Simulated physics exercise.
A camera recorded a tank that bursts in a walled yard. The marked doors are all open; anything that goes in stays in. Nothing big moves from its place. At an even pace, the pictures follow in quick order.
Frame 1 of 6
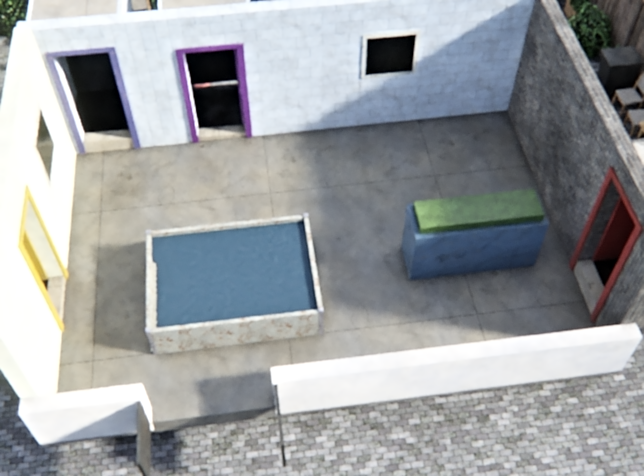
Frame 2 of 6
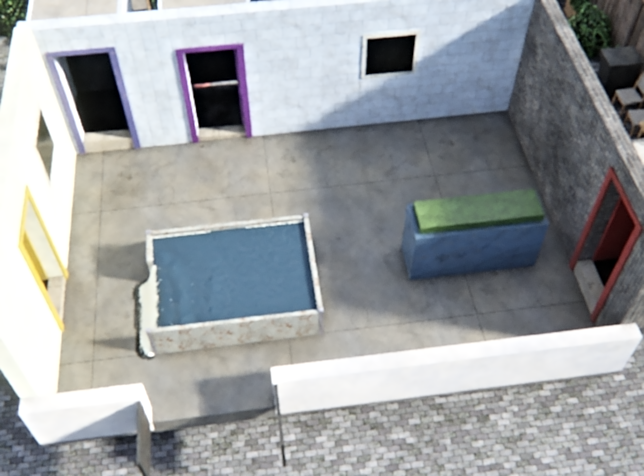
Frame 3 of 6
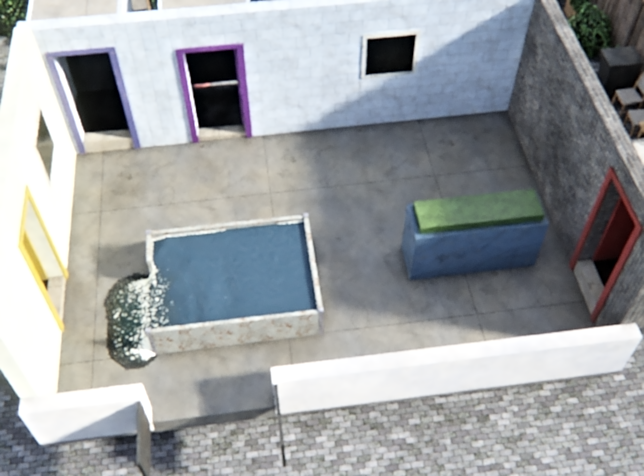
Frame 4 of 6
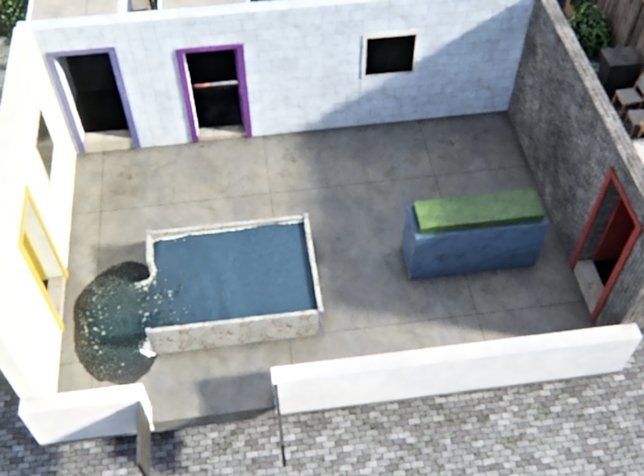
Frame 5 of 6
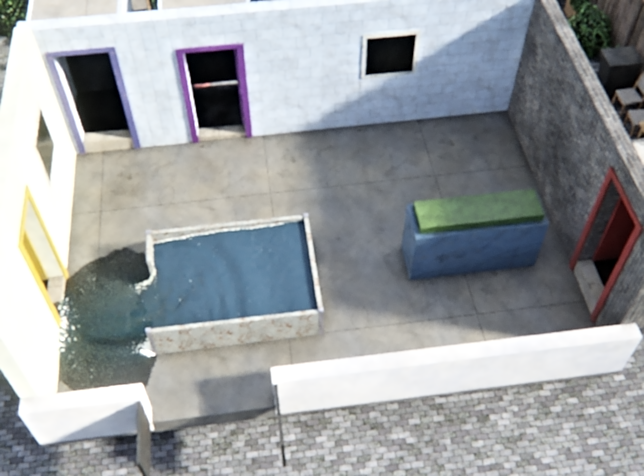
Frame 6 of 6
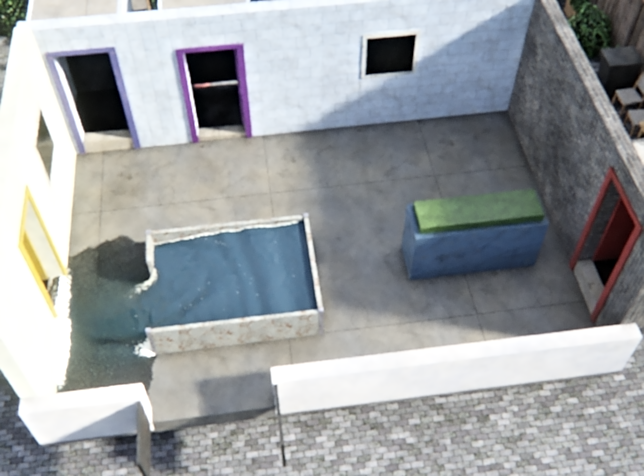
A tank in a walled yard bursts on its left side and water spreads across the floor.
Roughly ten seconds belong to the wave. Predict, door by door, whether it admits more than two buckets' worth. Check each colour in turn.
The purple door admits two or fewer, the red door admits two or fewer, the blue door admits two or fewer, the yellow door admits more than two.
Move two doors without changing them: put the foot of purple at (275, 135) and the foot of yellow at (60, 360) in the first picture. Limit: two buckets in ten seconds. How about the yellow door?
My take is that the yellow door gets beyond it.
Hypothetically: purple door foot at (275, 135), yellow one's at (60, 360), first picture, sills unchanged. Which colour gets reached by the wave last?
It is the red door.
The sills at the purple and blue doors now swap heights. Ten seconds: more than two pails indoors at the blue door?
Looks like blue ends up over there.
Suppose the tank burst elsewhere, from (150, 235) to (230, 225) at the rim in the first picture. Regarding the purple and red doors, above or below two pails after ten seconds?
One at a time: The purple door exceeds the limit, the red door stays within the limit.
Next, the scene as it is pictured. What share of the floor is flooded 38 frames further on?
That's roughly 60 per cent.
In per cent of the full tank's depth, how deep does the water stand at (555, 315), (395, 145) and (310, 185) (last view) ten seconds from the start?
The three come to near 10, 4 and 4 per cent respectively.
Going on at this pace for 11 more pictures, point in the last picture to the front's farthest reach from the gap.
Near (76, 160).
A moment on, water covers 10 % of the floor; the purple door not reached, the red door not reached, the blue door not reached, the yellow door over two buckets in.
Next, water covers 20 % of the floor; the purple door not reached, the red door not reached, the blue door not reached, the yellow door far over two buckets in.
Then, water covers 35 % of the floor; the purple door not reached, the red door not reached, the blue door wet at the sill, nothing in, the yellow door far over two buckets in.
Later, water covers 60 % of the floor; the purple door wet at the sill, nothing in, the red door wet at the sill, nothing in, the blue door wet at the sill, nothing in, the yellow door far over two buckets in.
In the end, water covers 95 % of the floor; the purple door wet at the sill, nothing in, the red door wet at the sill, nothing in, the blue door wet at the sill, nothing in, the yellow door far over two buckets in.
